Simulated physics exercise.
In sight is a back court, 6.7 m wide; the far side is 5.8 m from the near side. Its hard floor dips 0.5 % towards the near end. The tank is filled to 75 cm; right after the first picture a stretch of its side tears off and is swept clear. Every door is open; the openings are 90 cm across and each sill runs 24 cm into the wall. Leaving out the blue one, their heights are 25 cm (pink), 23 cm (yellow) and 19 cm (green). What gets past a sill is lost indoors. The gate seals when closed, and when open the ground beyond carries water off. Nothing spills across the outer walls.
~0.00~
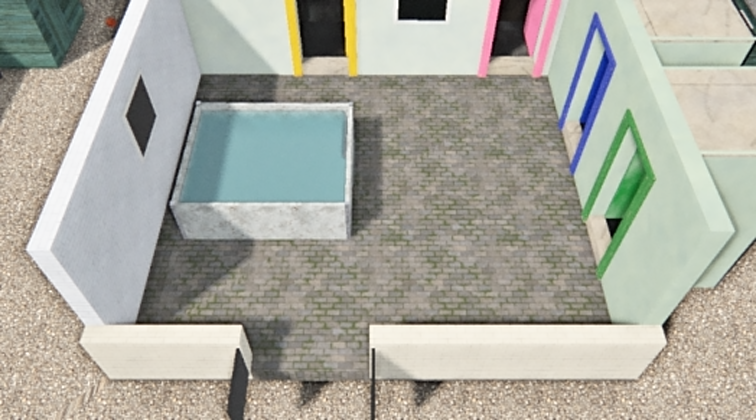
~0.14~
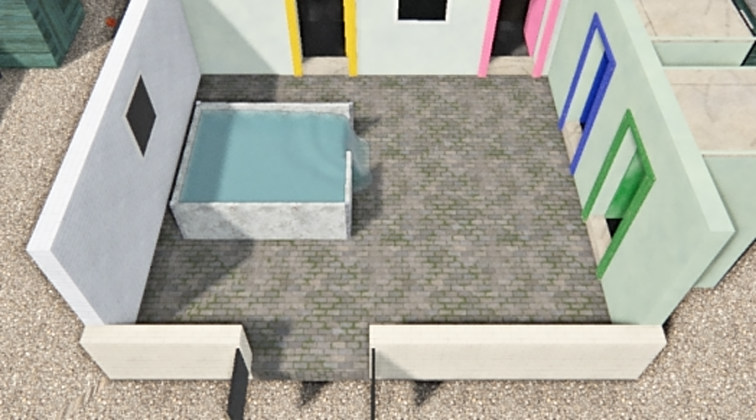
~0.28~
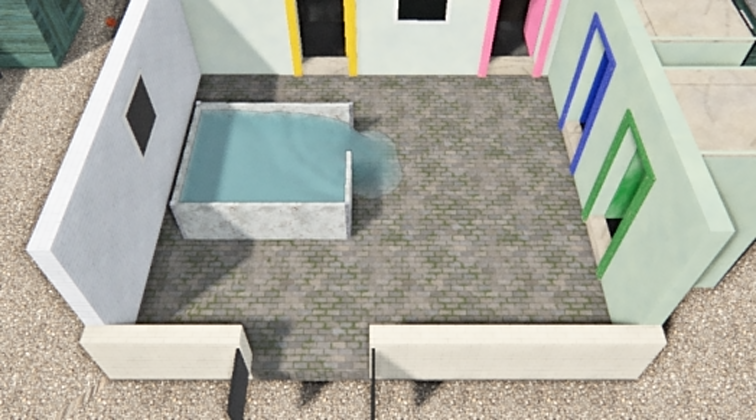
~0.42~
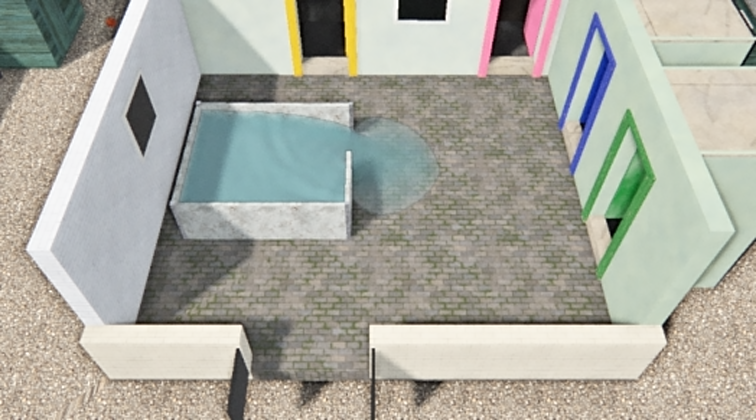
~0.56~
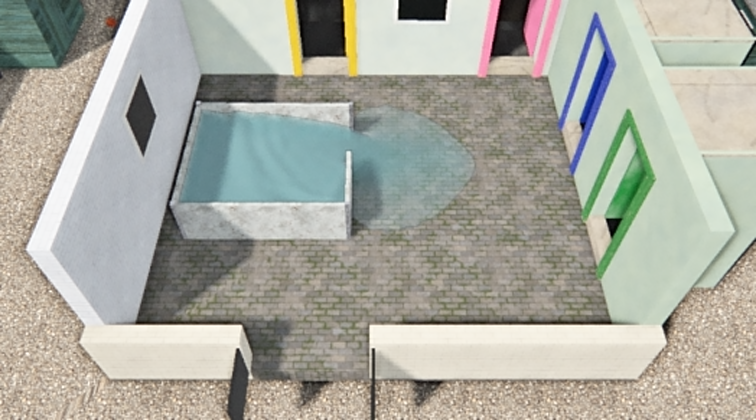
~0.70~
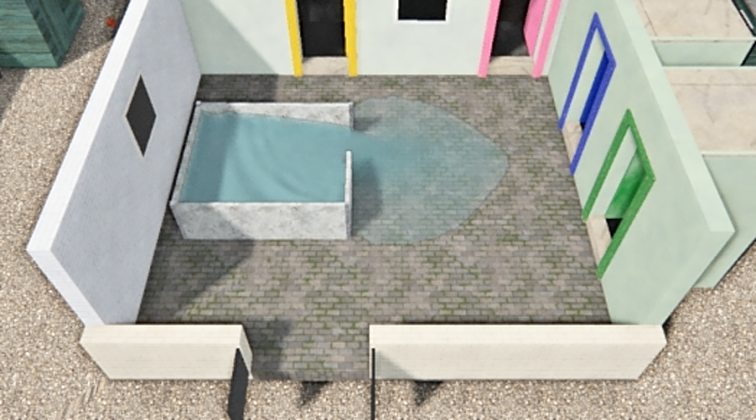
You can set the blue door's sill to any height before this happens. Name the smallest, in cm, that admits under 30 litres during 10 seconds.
At least 23 cm or so.
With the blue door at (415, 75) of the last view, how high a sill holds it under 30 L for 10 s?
Roughly 12.0 cm.
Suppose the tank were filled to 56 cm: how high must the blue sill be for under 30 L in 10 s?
Some 16 cm.
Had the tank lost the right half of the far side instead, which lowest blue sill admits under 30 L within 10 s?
Some 11.5 cm.
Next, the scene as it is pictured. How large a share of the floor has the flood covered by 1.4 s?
Some 40 per cent of it.
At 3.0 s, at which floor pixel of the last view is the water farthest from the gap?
At about (618, 354).
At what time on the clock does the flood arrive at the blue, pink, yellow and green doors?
Blue 1.0 s, pink 1.6 s, yellow 3.4 s, green 1.5 s.
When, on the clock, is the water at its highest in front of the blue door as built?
Around 2.2 s.
After 1.4 s water covers 40 % of the floor, deepest (44 cm) near (359, 158); 24 cm at the blue door, 0 litres in over its 25 cm sill.
After 3.0 s water covers 50 % of the floor, deepest (34 cm) near (618, 354); 29 cm at the blue door, 11 litres in over its 25 cm sill.
After 10.0 s water covers 100 % of the floor, deepest (20 cm) near (157, 244); 10 cm at the blue door, 16 litres in over its 25 cm sill.
At the blue door as built, the water arrived by 1.0 s and peaked near 32 cm at 2.2 s.
Run again over the same 10 s with other heights there, 65 litres in over 20 cm, 6 litres over 27.5 cm. The limit of 30 litres is kept from about 23 cm up.
